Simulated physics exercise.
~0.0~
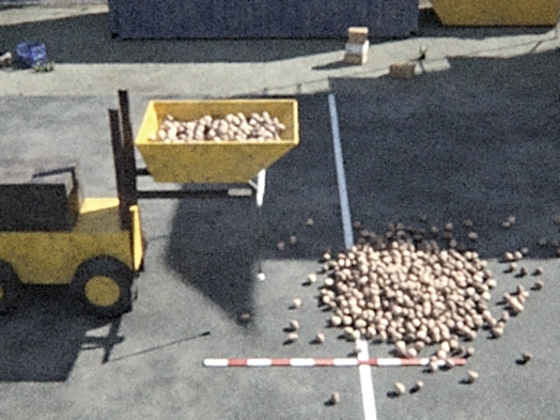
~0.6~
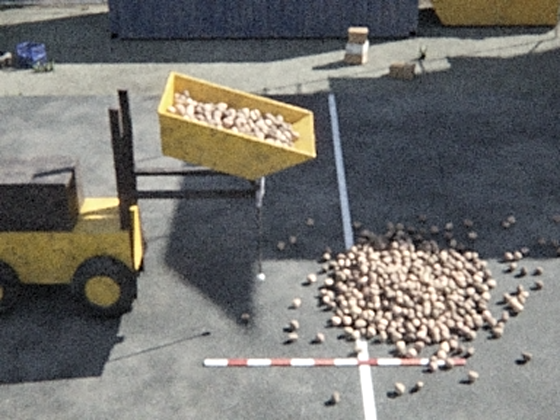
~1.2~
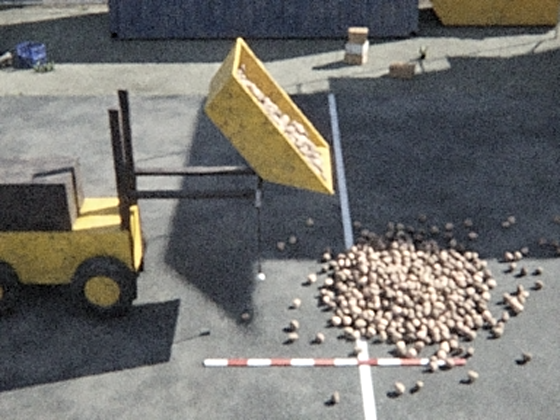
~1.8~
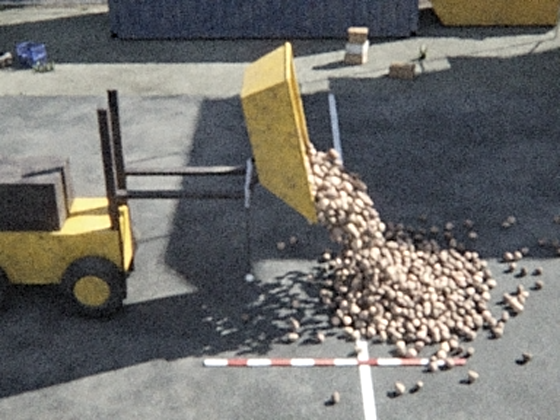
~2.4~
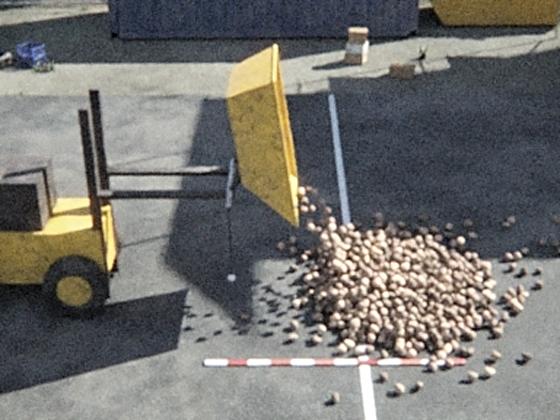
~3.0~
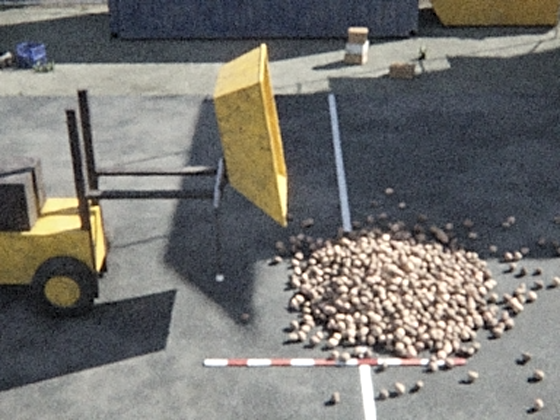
A yellow forklift tipped its raised skip steeply to the right and poured a load of round stones onto a loose pile already on the ground, then backed away to the left, leaving the skip empty and the heap bigger and wider.
